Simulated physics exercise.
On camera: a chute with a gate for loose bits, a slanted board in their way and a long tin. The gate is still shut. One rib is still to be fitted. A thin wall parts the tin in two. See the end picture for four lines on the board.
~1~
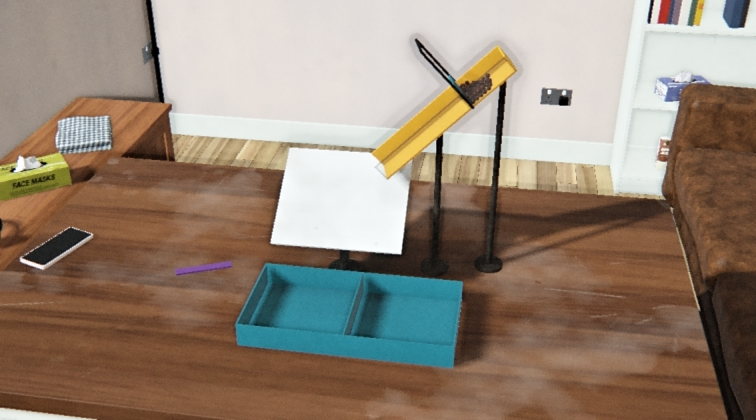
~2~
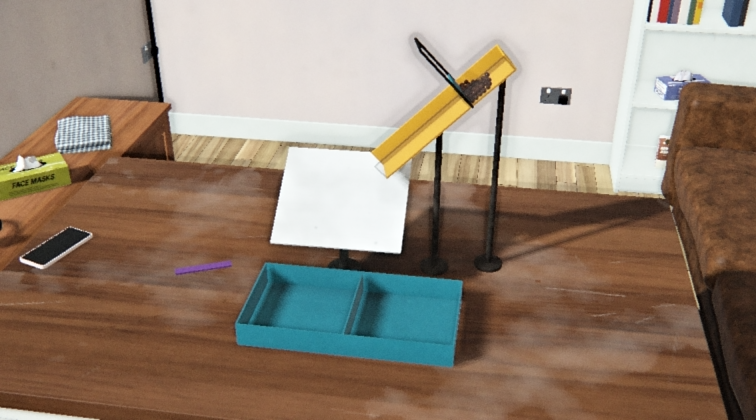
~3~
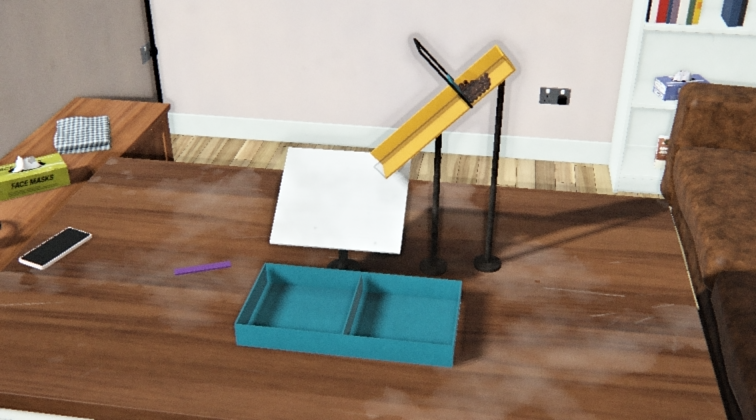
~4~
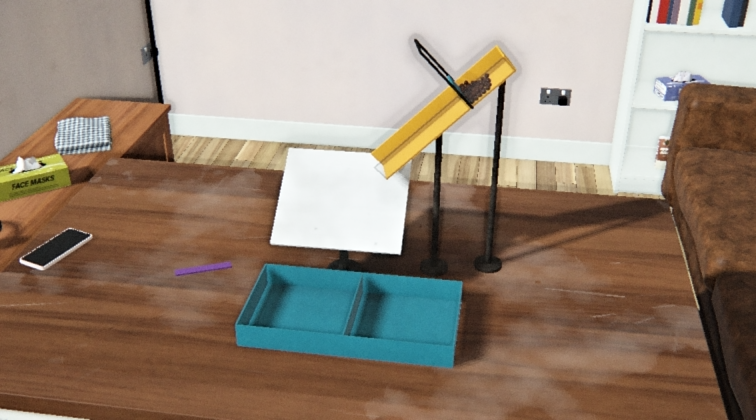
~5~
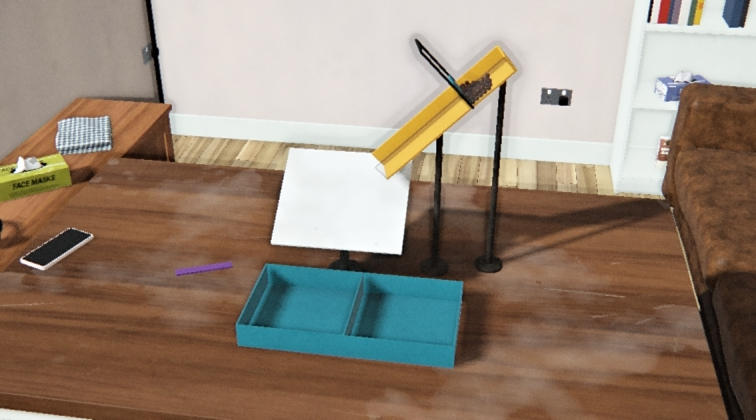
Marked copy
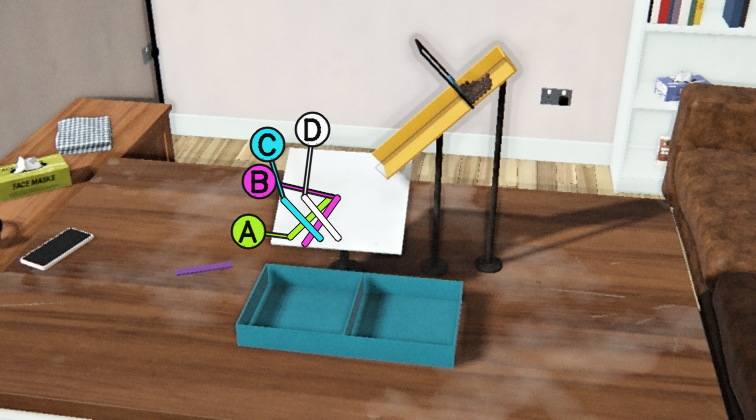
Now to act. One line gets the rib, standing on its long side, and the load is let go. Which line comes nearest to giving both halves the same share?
Go for D.
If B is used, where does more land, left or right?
More lands on the left.
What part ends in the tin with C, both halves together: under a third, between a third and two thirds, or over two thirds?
It is over two thirds.
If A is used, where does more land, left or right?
The left half.
On the marked copy, line A from (331, 197) to (290, 237); line B from (337, 197) to (305, 243); line C from (283, 200) to (320, 238); line D from (304, 197) to (338, 238).
With A, of what is caught, the whole lot in the left half, none at all in the right.
With B, of what is caught, the whole lot in the left half, none at all in the right.
With C, of what is caught, all but a few in the left half, a small share in the right.
With D, of what is caught, close to half in the left half, close to half in the right.
